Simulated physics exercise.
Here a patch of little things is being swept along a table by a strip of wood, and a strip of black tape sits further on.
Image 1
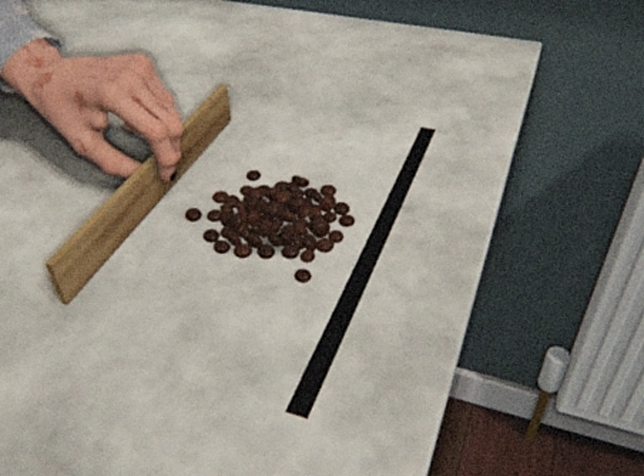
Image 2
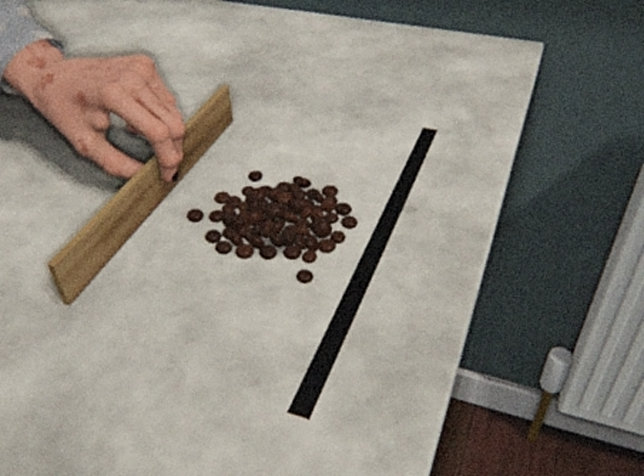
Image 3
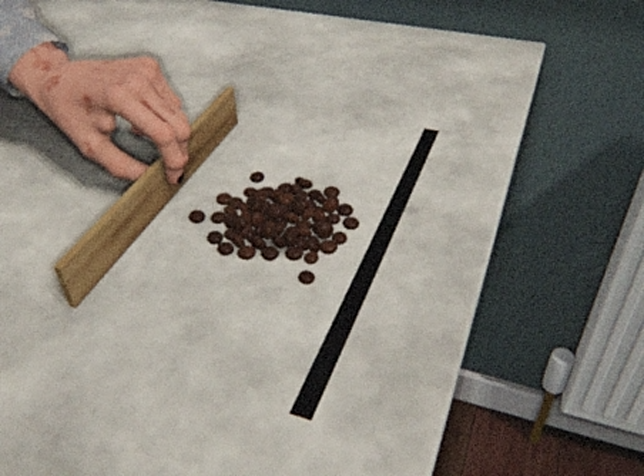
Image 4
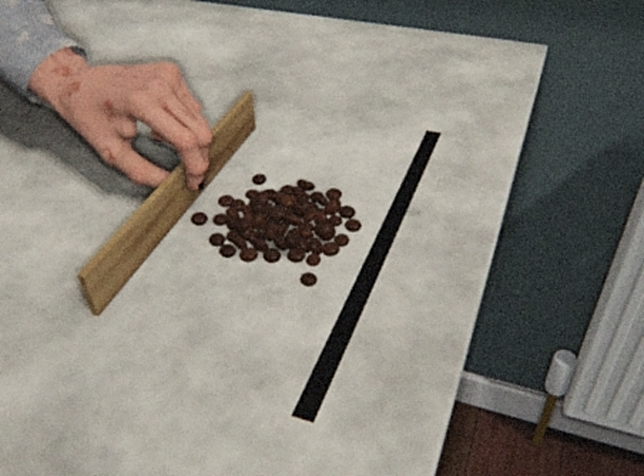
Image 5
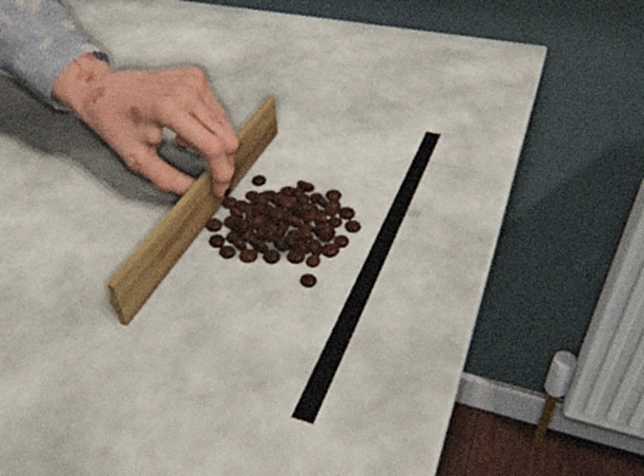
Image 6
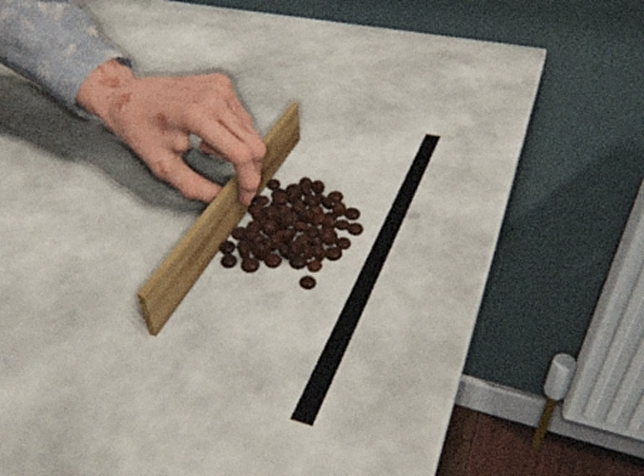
On a pale tabletop, a hand pushes a wooden strip rightward, sweeping brown drops toward black tape.
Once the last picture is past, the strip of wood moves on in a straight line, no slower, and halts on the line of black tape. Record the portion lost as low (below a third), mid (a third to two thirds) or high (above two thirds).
Portion lost: Low.
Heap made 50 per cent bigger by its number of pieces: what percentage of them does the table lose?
I'd expect around 20 per cent.
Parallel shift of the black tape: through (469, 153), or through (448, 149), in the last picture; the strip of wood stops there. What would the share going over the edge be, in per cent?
It would come to 60 percent in the first case and 30 percent in the second.
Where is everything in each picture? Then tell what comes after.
Strip of wood (73, 265), at rest; black tape (424, 139), about a palm's width from the edge; edge at (480, 271); the heap (276, 224), flat chocolate drops, in the first frame.
Strip of wood (75, 266), at rest, in the second frame.
Strip of wood (81, 268); the heap (280, 225), in the third frame.
Strip of wood (104, 276), in the fourth frame.
Strip of wood (133, 285); the heap (282, 229), just a few pushed along, in the fifth frame.
Strip of wood (162, 295); black tape (429, 145); edge at (486, 278); the heap (300, 224), roughly two thirds pushed along, in the sixth frame.
Just after the last frame, strip of wood still moving, near (314, 199); heap all on the table, its front near (406, 255).
A moment on, strip of wood stopped at the black tape; heap all on the table, its front near (488, 292).
Further on, strip of wood stopped at the black tape; heap just a few over the edge.
When it is over, strip of wood stopped at the black tape; heap just a few over the edge.
